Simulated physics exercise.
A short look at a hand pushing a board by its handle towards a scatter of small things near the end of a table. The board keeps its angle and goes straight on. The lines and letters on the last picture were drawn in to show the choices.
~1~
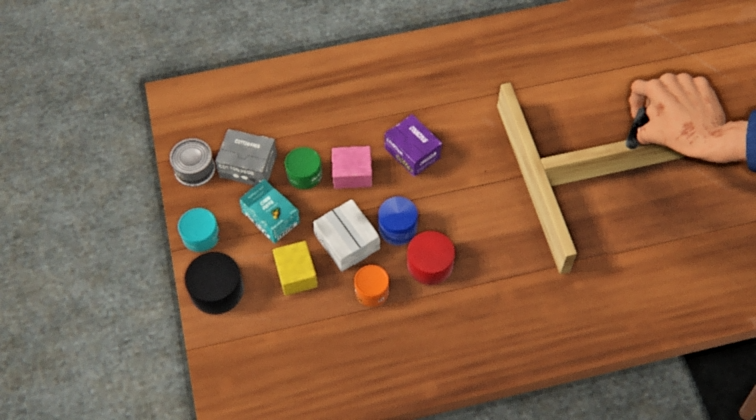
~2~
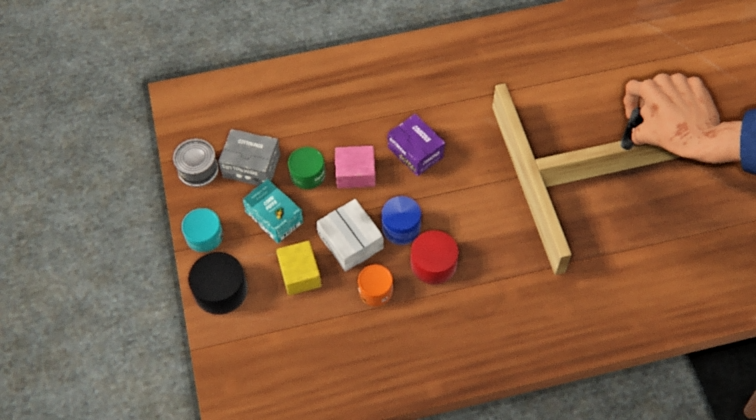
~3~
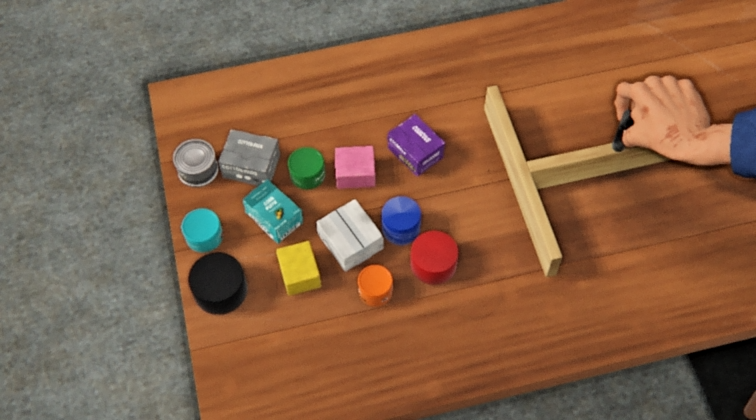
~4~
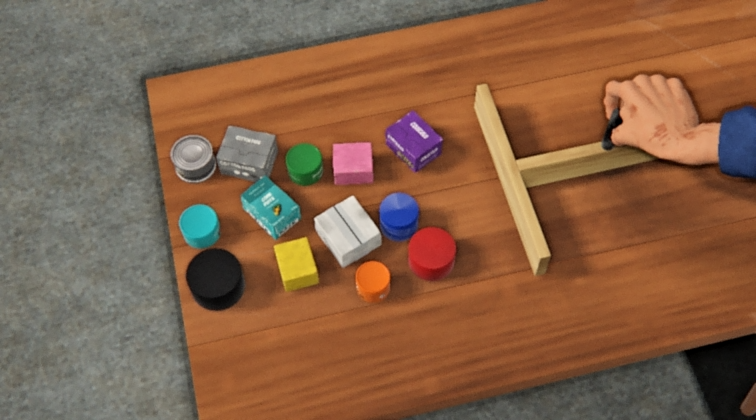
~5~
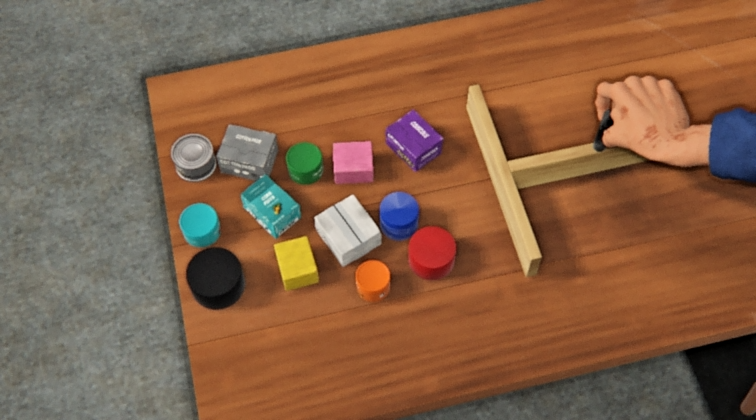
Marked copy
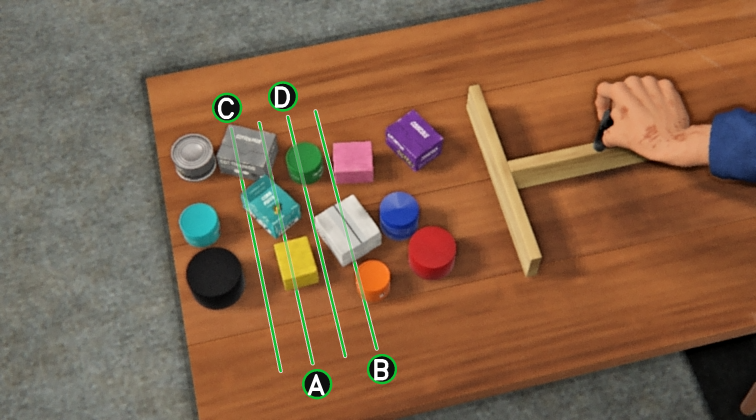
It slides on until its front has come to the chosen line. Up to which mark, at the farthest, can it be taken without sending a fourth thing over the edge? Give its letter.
Up to line A.
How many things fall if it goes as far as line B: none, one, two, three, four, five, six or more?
The count is none.
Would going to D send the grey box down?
No.
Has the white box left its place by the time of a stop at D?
Yes.
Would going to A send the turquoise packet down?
By then, no.
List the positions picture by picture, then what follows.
The first frame shows red pot (431, 258); yellow block (295, 268); black pot (215, 283).
The second frame shows board (532, 166); green tub (307, 168).
The third frame shows board (523, 168); turquoise packet (273, 211).
The fourth frame shows board (512, 166); turquoise tub (200, 227).
The fifth frame shows board (504, 167); grey box (248, 154); pink block (354, 163); white box (348, 231).
On the marked copy, A at (284, 235); B at (344, 222); C at (254, 241); D at (315, 228).
Following A. Soon after the start, board (426, 184); red pot (413, 258); purple packet (384, 145).
Later, board (346, 201); grey tin (161, 149); turquoise tub (185, 230).
In the end, board (286, 214); black pot over the edge; turquoise tub over the edge; three fallen.
As for the rest, B is within the limit but short; C drops four; D is within the limit but short.
